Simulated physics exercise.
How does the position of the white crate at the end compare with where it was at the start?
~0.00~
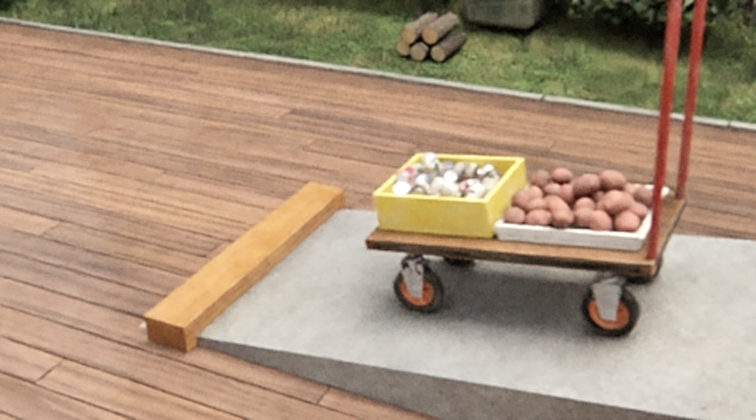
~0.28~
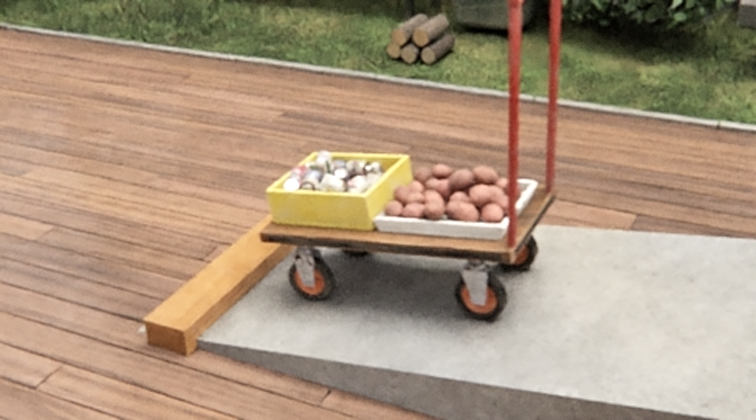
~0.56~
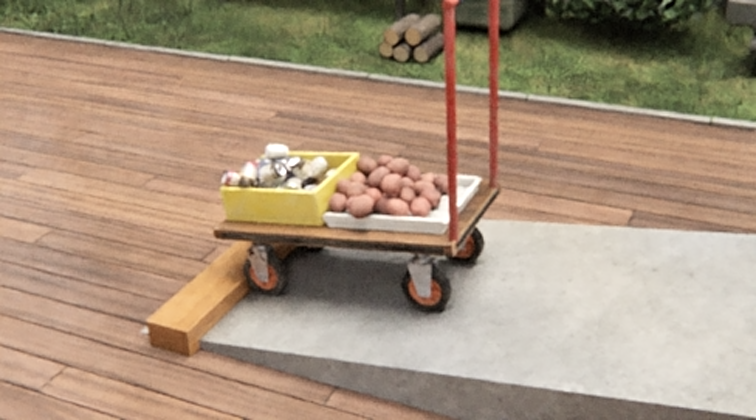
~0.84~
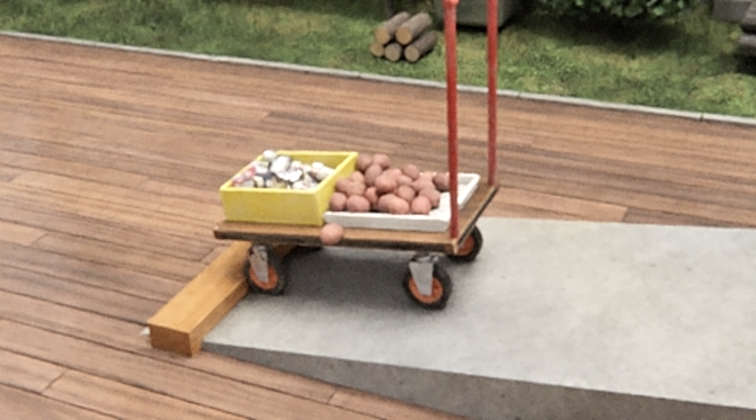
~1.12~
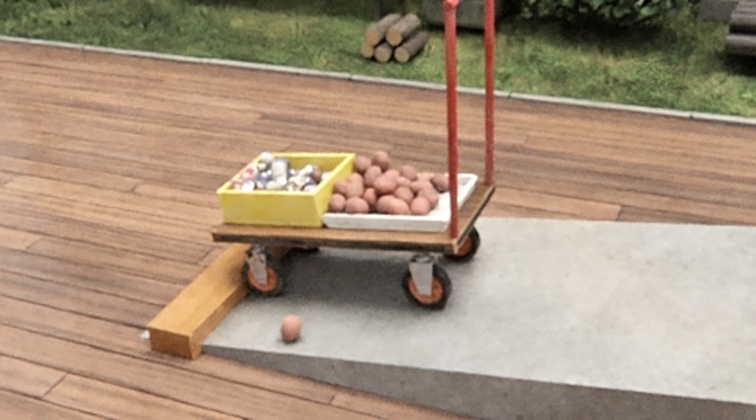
The white crate ended up further to the left, lower down the ramp and nearer the low wooden step, having ridden there on the cart.
A flat cart carrying a yellow crate of small cans and a white crate of red potatoes rolled left down a ramp and stopped against a low wooden step. The cans jolted but stayed in, while one potato dropped onto the ramp.
